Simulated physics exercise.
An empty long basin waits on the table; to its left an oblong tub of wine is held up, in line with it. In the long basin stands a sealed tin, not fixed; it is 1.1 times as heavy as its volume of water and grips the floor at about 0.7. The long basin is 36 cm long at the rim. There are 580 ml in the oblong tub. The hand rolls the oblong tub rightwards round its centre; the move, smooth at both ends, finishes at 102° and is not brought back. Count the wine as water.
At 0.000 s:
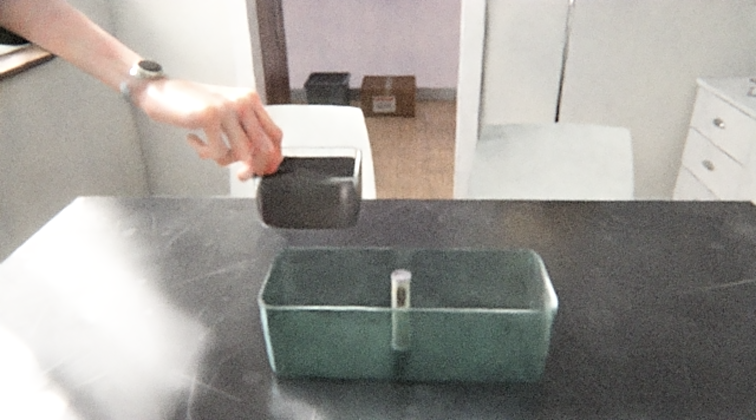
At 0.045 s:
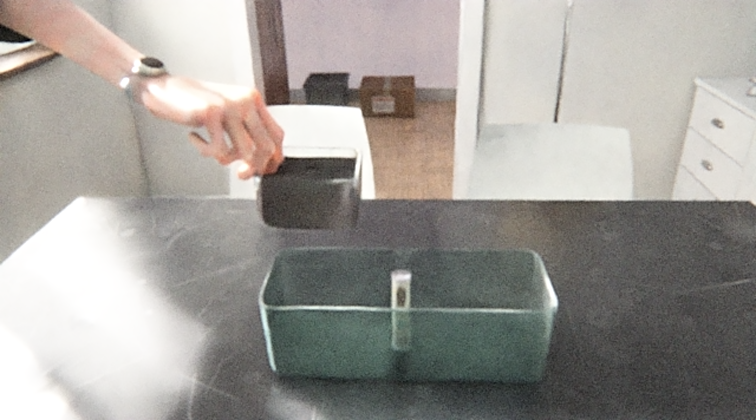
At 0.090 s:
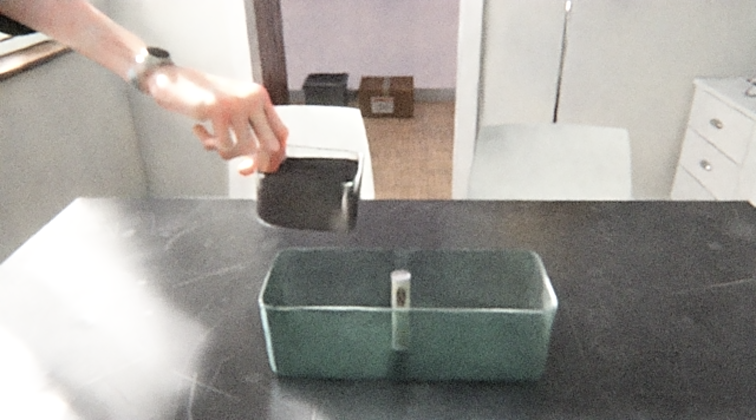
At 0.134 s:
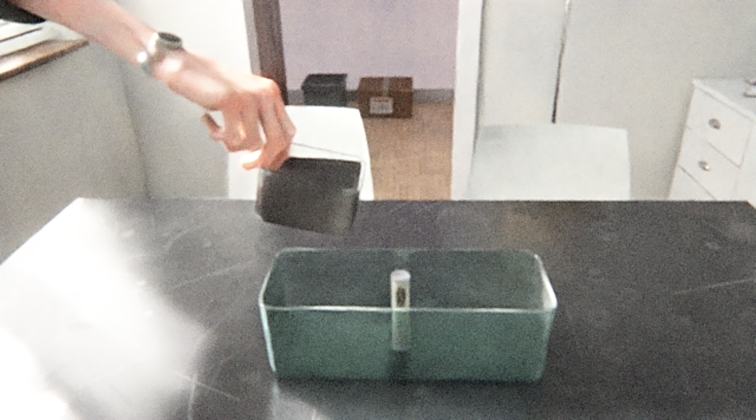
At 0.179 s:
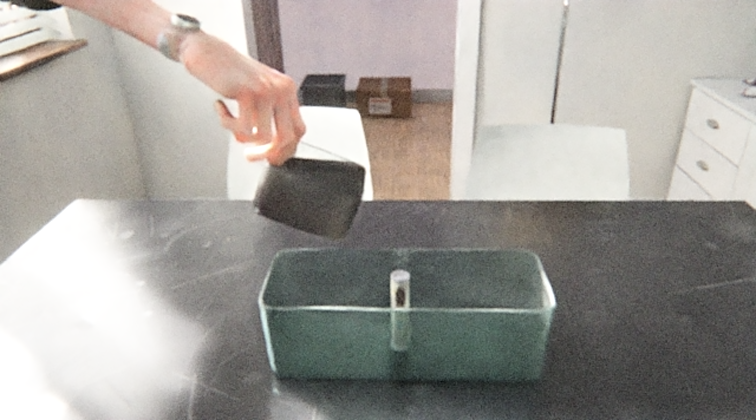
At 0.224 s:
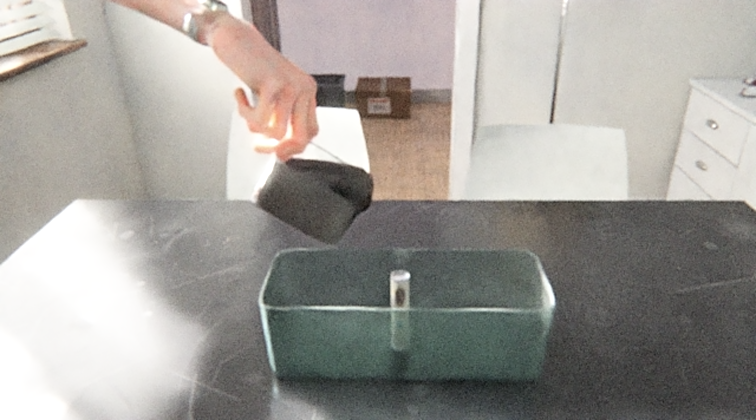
On a dark table in a bright room, a hand holds a small dark oblong tub above the left part of a long green basin, then gradually rolls it rightwards, its right side dipping as the wrist rises.
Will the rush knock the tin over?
The tin remains upright.
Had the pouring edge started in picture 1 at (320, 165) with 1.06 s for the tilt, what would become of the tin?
Then it stays up.
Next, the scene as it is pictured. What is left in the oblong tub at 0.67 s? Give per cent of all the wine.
Near 5 in a hundred.
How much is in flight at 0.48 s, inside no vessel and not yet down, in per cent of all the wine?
Some 44 per cent.
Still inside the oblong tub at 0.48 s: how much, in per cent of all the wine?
Some 22 per cent.
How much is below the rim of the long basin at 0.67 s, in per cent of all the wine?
Some 90 per cent.
Then, 0.48 s in, the tilt is 95° and 22 per cent is still to pour; the tin stands where it began.
Then, 0.67 s in, the tilt is 102° and 5 per cent is still to pour; the tin stands where it began.
Then, 0.87 s in, the tilt is 102° and 1 per cent is still to pour; the tin stands where it began.
Then, 1.08 s in, the tilt is 102° and 0 per cent is still to pour; the tin stands where it began.
Finally, the tin stands where it began.
